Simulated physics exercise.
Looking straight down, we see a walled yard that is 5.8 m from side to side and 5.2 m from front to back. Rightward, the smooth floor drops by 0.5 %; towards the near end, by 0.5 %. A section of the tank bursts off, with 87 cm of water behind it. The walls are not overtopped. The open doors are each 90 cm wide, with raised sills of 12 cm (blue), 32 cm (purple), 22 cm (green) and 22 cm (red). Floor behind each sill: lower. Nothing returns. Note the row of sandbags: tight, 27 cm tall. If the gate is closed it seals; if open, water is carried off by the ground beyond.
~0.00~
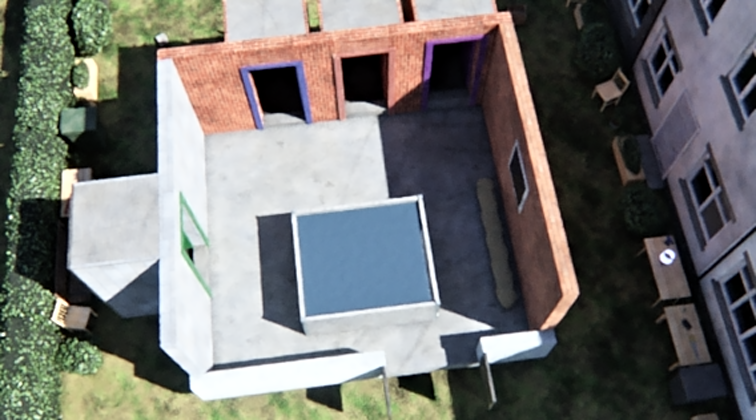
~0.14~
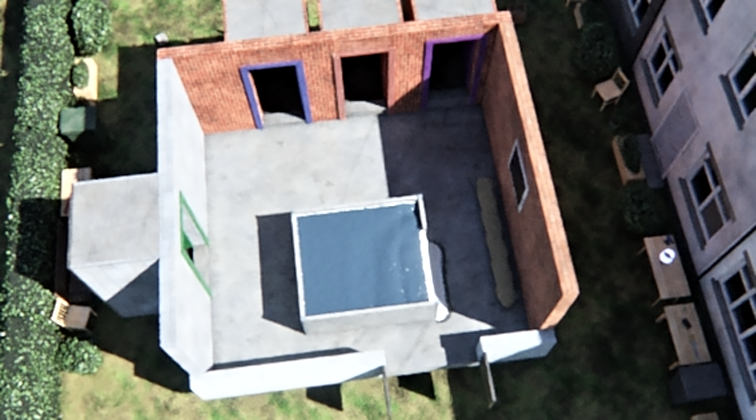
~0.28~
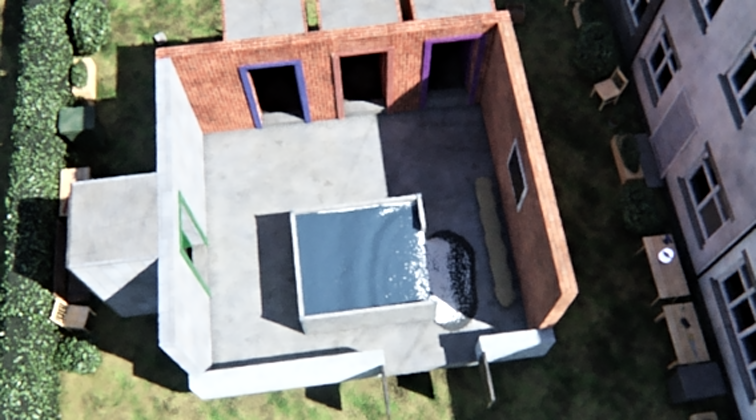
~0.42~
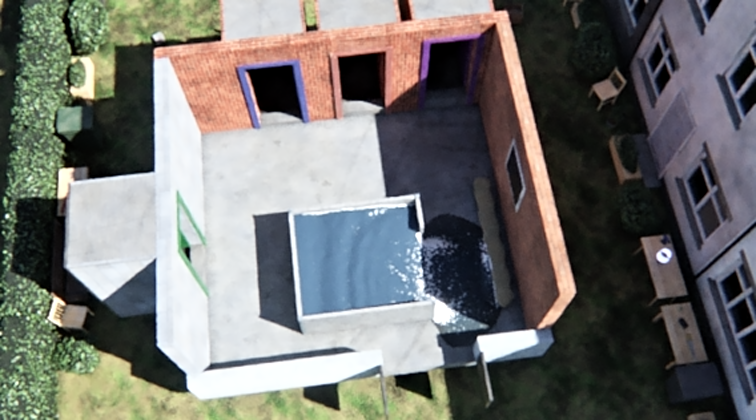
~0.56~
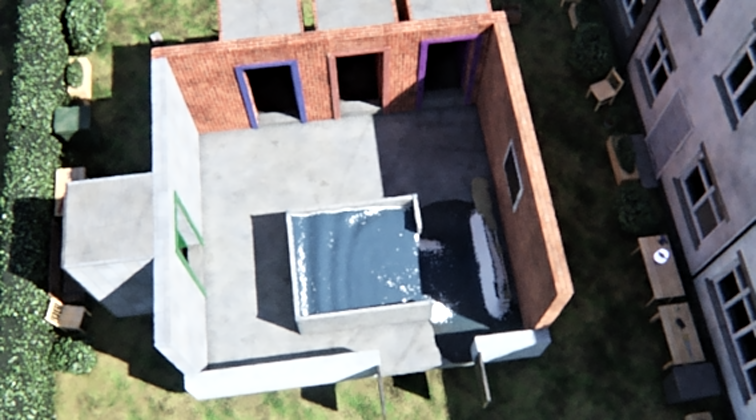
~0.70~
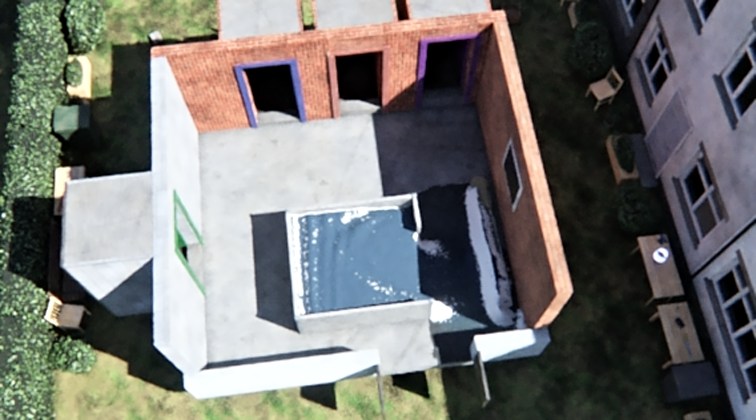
At first, still blue water fills a square tank in a walled yard with brick walls and open doorways, seen from above. Then the tank's right side gives way and water pours out, spreading dark across the floor, reaching the sandbags and churning white foam along the right-hand brick wall.
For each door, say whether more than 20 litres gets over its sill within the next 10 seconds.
In order: The blue door is going to hold within the limit; the purple door is going to hold within the limit; the green door is going to hold within the limit; the red door is going to hold within the limit.
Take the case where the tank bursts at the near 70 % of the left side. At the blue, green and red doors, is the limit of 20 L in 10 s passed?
In that case, blue door: More than that, green door: More than that, red door: Less than that.
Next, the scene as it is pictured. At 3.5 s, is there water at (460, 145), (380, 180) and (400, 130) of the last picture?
First spot submerged, second submerged, third submerged.
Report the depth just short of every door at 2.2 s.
In cm: Blue 0, purple 32, green 0, red 6.
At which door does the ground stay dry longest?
The green door.
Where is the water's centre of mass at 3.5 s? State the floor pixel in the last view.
Its balance point sits around (403, 246).
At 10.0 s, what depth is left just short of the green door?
Roughly 10.0 centimetres.
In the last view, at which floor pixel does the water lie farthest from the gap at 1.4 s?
(465, 108).
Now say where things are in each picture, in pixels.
In the first frame, still water, 87 cm deep, in the tank at (364, 258).
In the second frame, the front is at (439, 320), 0.8 m from the gap at (428, 275); 0.4 m2 of floor is under water; 87 cm left at the back of the tank.
In the third frame, water pours out at (426, 275) and has run 1.1 m, to (463, 244); typically 14 cm deep outside, 87 cm at the tank's back.
In the fourth frame, the front is at (481, 233), 1.5 m from the gap at (425, 276); 2.6 m2 of floor is under water; 86 cm left at the back of the tank.
In the fifth frame, the front is at (521, 315), 2.0 m from the gap at (422, 277); 4.0 m2 of floor is under water; 80 cm left at the back of the tank.
In the sixth frame, the front is at a hidden place, 2.2 m from the gap at (422, 276); 4.7 m2 of floor is under water; 73 cm left at the back of the tank.
After 1.4 s water covers 25 % of the floor and is deepest (74 cm) near (522, 340); blue door not reached, purple door not reached, green door not reached, red door not reached.
After 2.2 s water covers 45 % of the floor and is deepest (60 cm) near (522, 340); blue door not reached, purple door 32 cm at the sill, 0 L in, green door not reached, red door 6 cm at the sill, 0 L in.
After 3.5 s water covers 65 % of the floor and is deepest (34 cm) near (522, 340); blue door 6 cm at the sill, 0 L in, purple door 32 cm at the sill, 6 L in, green door not reached, red door 20 cm at the sill, 0 L in.
After 6.0 s water covers 90 % of the floor and is deepest (20 cm) near (513, 341); blue door 7 cm at the sill, 0 L in, purple door 17 cm at the sill, 8 L in, green door 15 cm at the sill, 0 L in, red door 14 cm at the sill, 0 L in.
After 10.0 s water covers 95 % of the floor and is deepest (20 cm) near (278, 371); blue door 11 cm at the sill, 1 L in, purple door 10 cm at the sill, 8 L in, green door 10 cm at the sill, 0 L in, red door 7 cm at the sill, 0 L in.
